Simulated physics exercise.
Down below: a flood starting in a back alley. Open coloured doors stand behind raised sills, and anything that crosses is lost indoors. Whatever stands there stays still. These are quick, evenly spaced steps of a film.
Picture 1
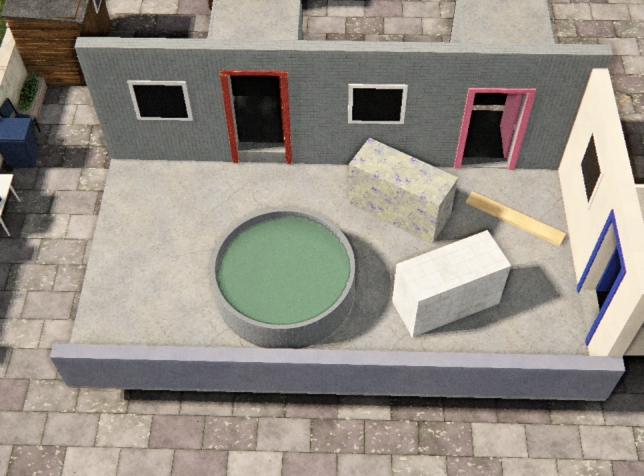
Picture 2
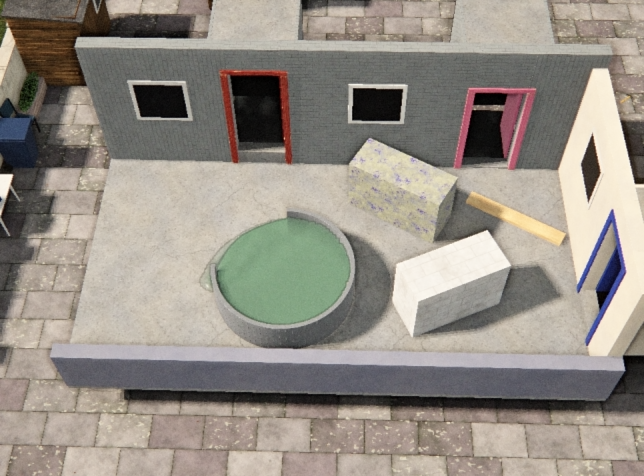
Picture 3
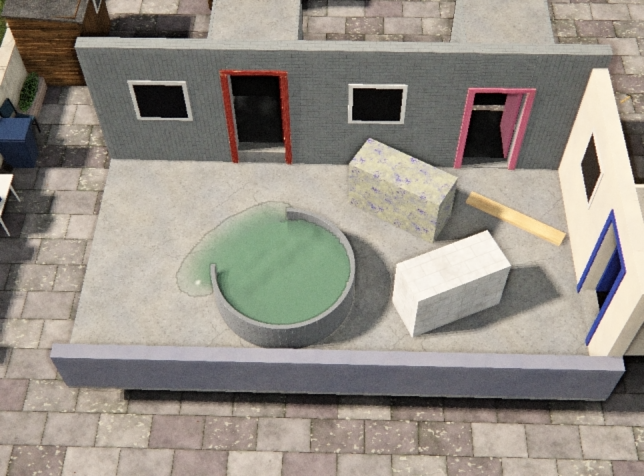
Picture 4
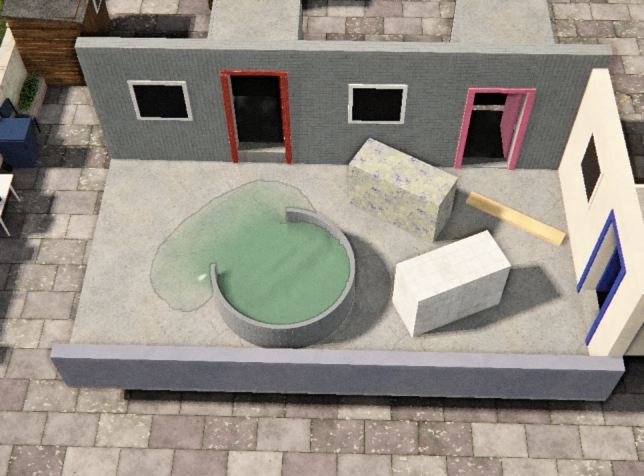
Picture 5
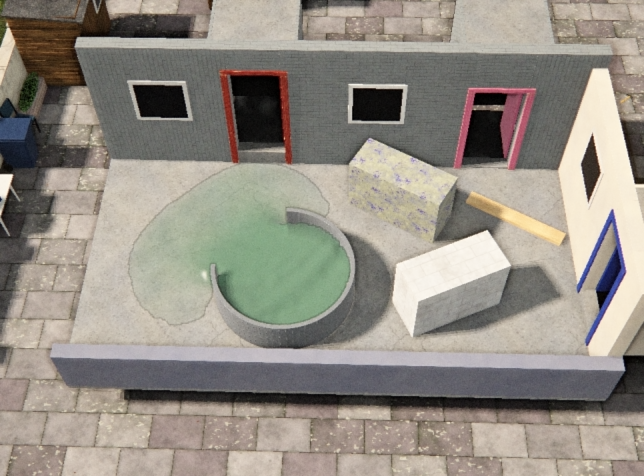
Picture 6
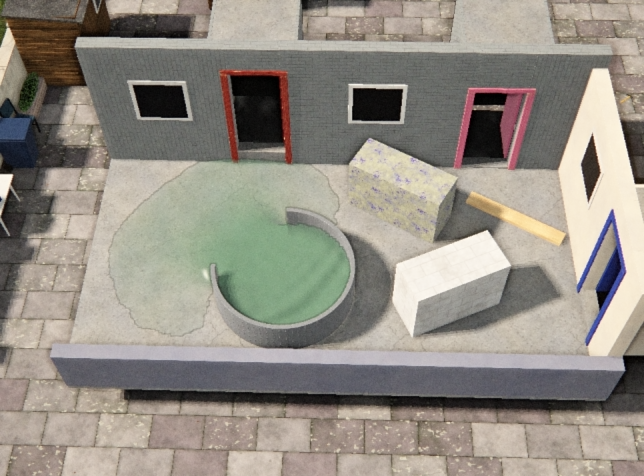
A paved back alley holds a low-walled grey concrete yard, seen from high above by a camera that stays still. A round grey tank of green water stands near the centre, with a speckled block, a white block and a plank to its right, red and pink doorways behind, and a blue one at right. The tank's far left side opens, and green water pours out, spreading leftward and back across the floor to the rear wall.
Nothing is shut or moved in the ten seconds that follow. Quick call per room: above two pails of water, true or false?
Pink door: False; red door: False; blue door: False.
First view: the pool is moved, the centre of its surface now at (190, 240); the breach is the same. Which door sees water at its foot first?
Door noted: The red-painted one.
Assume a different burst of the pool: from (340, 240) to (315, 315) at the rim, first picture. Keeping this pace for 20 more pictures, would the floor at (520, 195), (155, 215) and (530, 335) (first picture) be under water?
Taken one by one: Sodden, then unaffected, then sodden.
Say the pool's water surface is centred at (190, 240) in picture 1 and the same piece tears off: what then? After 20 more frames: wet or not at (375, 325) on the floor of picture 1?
Answer: Spared.
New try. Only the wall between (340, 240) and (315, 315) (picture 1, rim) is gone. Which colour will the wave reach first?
The blue door, I think.
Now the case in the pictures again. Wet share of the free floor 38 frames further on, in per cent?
About 50 per cent.
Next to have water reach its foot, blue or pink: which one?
That's the door marked pink.
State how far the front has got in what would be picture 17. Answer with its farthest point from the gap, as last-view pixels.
I'd point to (425, 167).
A moment on, water covers 30 % of the floor; the pink door not reached, the red door wet at the sill, nothing in, the blue door not reached.
Next, water covers 35 % of the floor; the pink door not reached, the red door wet at the sill, nothing in, the blue door not reached.
Then, water covers 40 % of the floor; the pink door wet at the sill, nothing in, the red door wet at the sill, nothing in, the blue door not reached.
Later, water covers 50 % of the floor; the pink door wet at the sill, nothing in, the red door wet at the sill, nothing in, the blue door not reached.
In the end, water covers 70 % of the floor; the pink door wet at the sill, nothing in, the red door wet at the sill, nothing in, the blue door wet at the sill, nothing in.
